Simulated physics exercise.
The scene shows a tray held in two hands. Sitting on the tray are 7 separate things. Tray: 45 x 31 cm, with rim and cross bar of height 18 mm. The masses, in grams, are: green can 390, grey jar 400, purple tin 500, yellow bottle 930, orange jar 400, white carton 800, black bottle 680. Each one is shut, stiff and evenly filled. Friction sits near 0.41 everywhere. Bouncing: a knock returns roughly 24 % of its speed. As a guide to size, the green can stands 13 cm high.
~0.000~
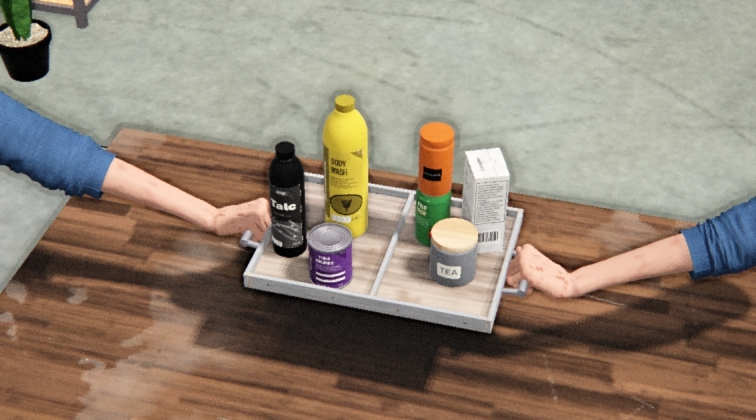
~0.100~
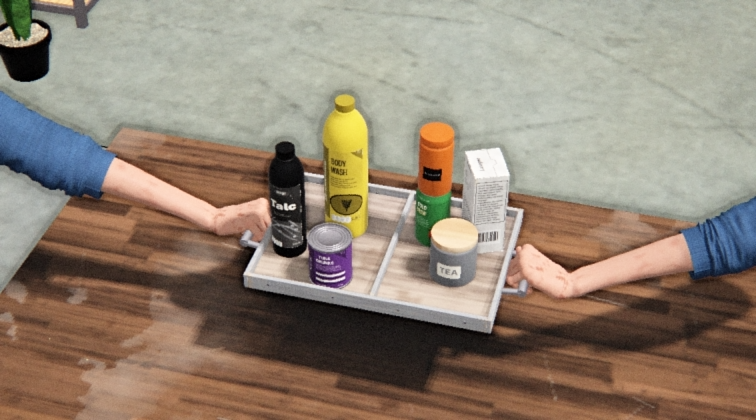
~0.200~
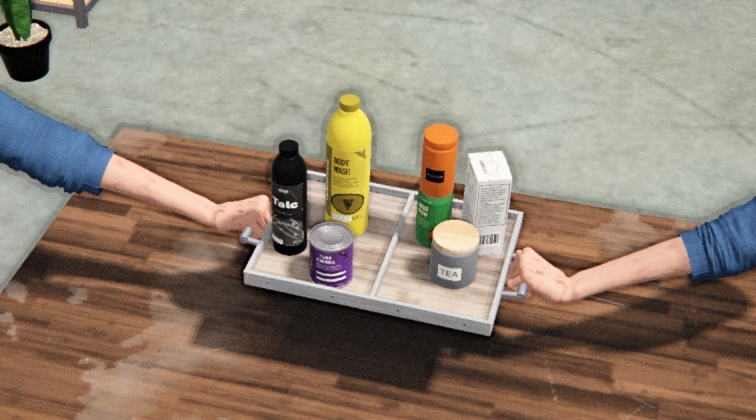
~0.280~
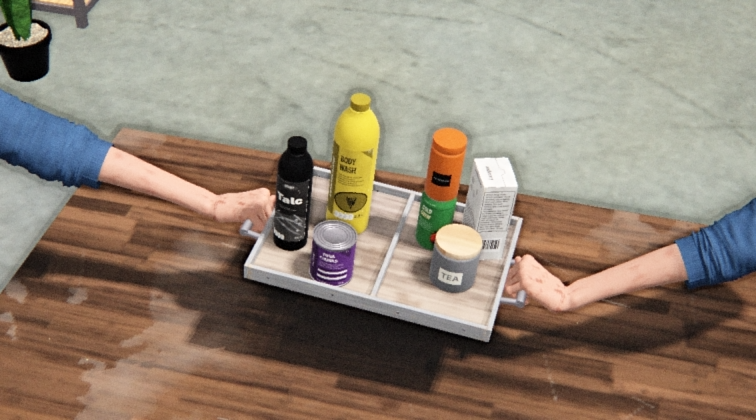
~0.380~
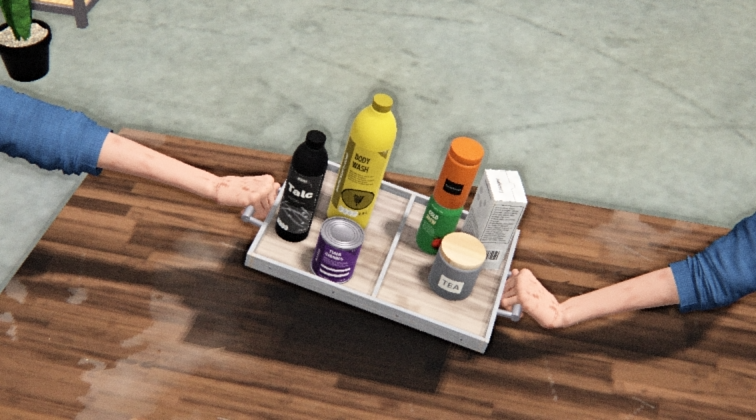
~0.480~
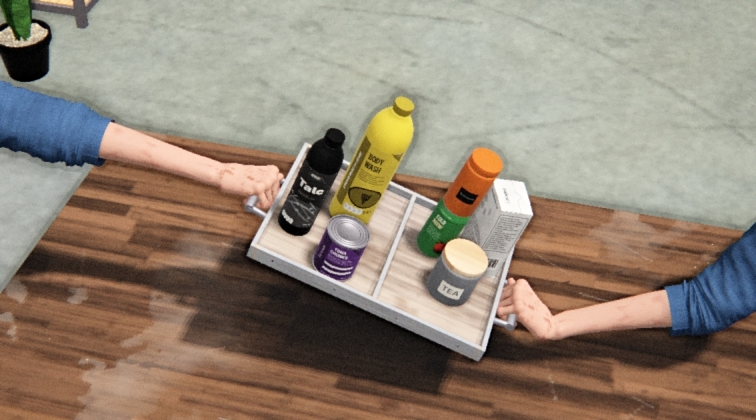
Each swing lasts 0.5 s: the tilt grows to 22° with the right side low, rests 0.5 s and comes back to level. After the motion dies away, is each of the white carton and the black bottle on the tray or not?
White carton: Not on it; black bottle: On it.
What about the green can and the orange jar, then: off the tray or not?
Green can: Out of bounds; orange jar: Out of bounds.
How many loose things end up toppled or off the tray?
Total: 5.
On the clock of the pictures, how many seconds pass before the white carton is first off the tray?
At around 0.8 seconds on the pictures' clock.
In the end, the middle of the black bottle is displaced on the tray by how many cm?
24 cm.
Around 0.88 s, tray tilted 22°, right edge down; orange jar and white carton now off the tray; black bottle on its side near (391, 237); yellow bottle tipped 52° against what carries it.
Around 1.18 s, tray tilted 21°, right edge down; green can now off the tray; black bottle on its side near (414, 242); yellow bottle on its side.
Finally (2.1 s), off the tray, green can, orange jar and white carton; on their side or leaning hard on the tray, yellow bottle and black bottle; not toppled but over 5 cm from the start, grey jar; purple tin still in place (within 5 cm). Final places as that camera would see them, white carton near (623, 268), black bottle near (411, 234).
